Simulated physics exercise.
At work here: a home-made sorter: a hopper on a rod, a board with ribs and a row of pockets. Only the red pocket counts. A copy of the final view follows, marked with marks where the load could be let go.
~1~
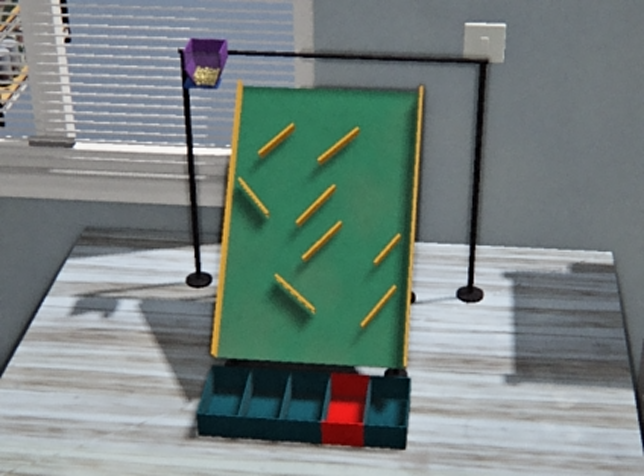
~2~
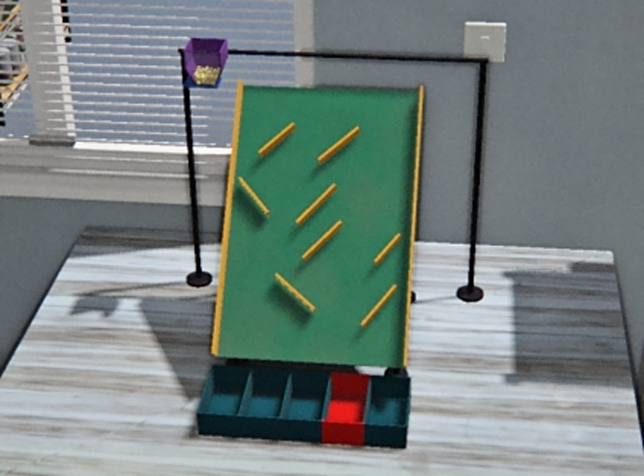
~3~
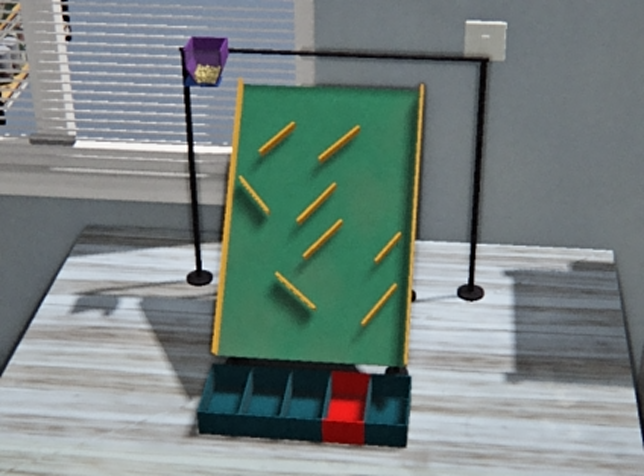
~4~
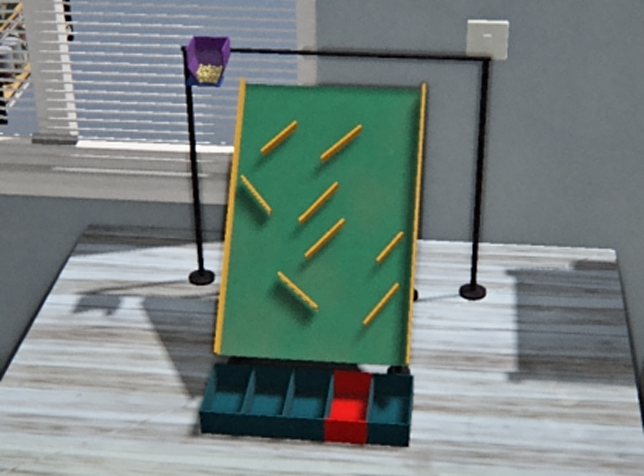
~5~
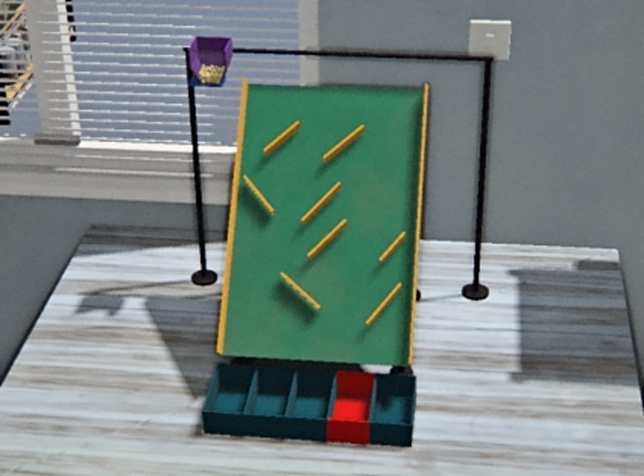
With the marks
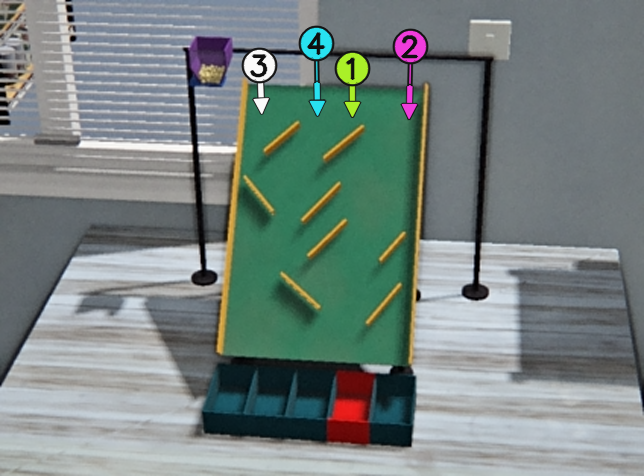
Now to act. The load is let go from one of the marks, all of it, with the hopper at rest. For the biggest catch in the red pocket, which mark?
Mark 3 does it best.
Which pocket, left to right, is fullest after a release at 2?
The third.
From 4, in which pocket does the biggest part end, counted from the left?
The first.
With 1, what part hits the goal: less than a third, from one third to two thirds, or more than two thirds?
It is less than a third.
On the marked copy, mark 1 meets the board at (352, 111); mark 2 meets the board at (409, 113); mark 3 meets the board at (261, 108); mark 4 meets the board at (317, 110).
For mark 1, a small share in the red pocket, the bulk in other pockets, a small share outside the box.
For mark 2, a small share in the red pocket, the bulk in other pockets, only a few outside the box.
For mark 3, close to two thirds in the red pocket, close to a quarter in other pockets.
For mark 4, a small share in the red pocket, the bulk in other pockets, only a few outside the box.
